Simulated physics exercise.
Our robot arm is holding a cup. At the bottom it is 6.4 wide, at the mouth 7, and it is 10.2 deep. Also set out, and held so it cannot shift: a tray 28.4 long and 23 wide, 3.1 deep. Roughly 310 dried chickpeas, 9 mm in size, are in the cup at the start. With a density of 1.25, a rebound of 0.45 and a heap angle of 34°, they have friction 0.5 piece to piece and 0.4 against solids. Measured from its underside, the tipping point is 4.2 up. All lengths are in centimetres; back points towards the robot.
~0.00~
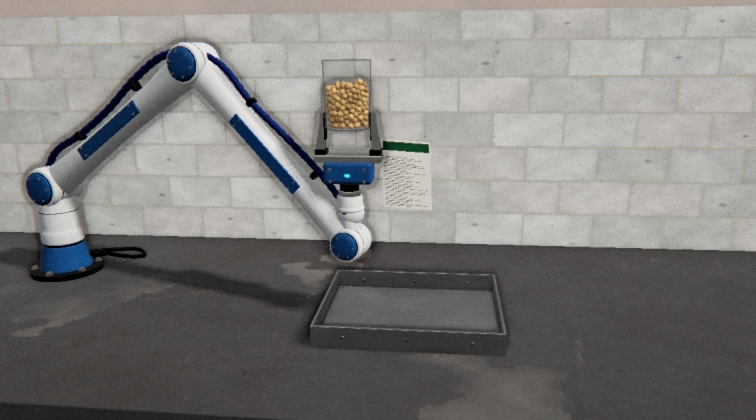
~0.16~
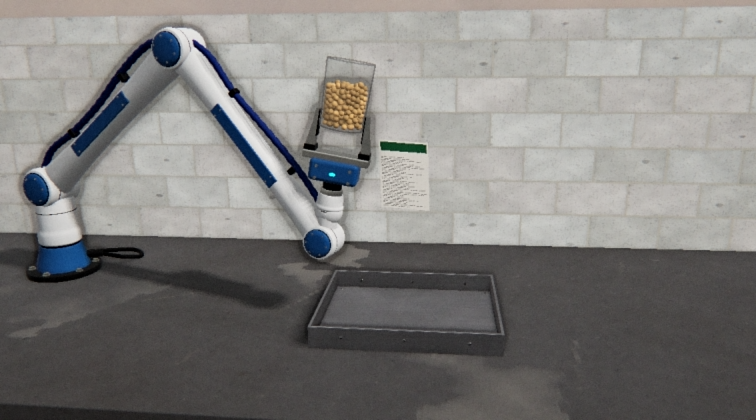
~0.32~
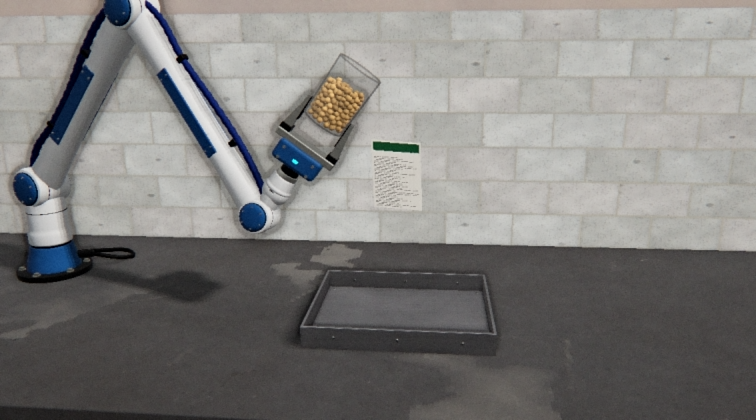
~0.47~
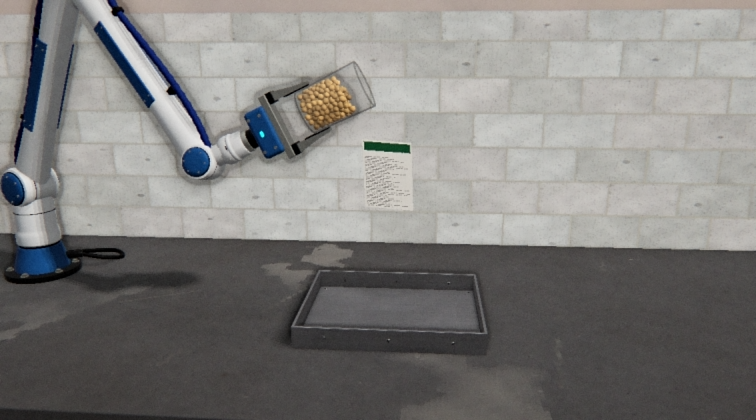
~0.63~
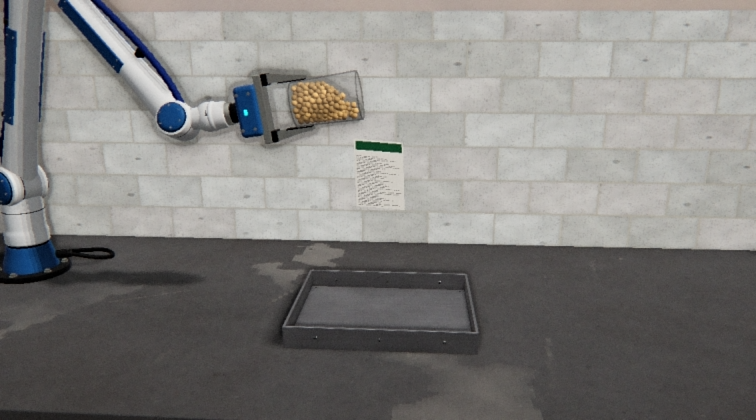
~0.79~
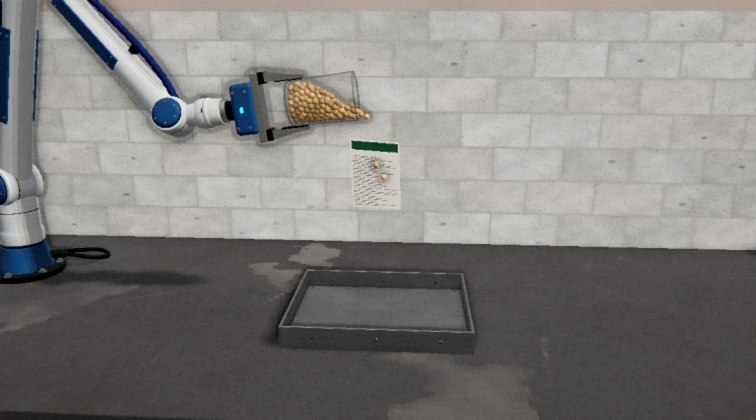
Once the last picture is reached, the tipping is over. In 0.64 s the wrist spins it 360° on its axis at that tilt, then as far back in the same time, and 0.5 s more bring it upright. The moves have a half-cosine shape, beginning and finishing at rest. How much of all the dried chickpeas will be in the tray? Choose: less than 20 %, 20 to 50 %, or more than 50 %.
20 to 50 %.
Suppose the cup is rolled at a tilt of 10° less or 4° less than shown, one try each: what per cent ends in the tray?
About 5 and 20 per cent.
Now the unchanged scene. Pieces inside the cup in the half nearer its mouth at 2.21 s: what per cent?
35 %, roughly.
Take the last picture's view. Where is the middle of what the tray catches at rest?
Near (411, 314).
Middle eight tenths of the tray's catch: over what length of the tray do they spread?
Roughly 18 centimetres.
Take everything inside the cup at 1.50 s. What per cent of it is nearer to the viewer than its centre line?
Close to 45 % of them.
After 1.50 s, tipped 83°, highest piece 38 above the table; 262 in the cup, 39 in the tray, 13 in flight or on a rim.
After 2.21 s, tipped 67°, highest piece 37 above the table; 217 in the cup, 88 in the tray, 9 in flight or on a rim.
After 2.77 s, upright, highest piece 39 above the table; 217 in the cup, 96 in the tray, 1 on the table or floor.
After 3.47 s, upright, highest piece 39 above the table; 217 in the cup, 96 in the tray, 1 on the table or floor.
At rest, 217 in the cup, 96 in the tray, 1 on the table or floor. That is 31 % in the tray.
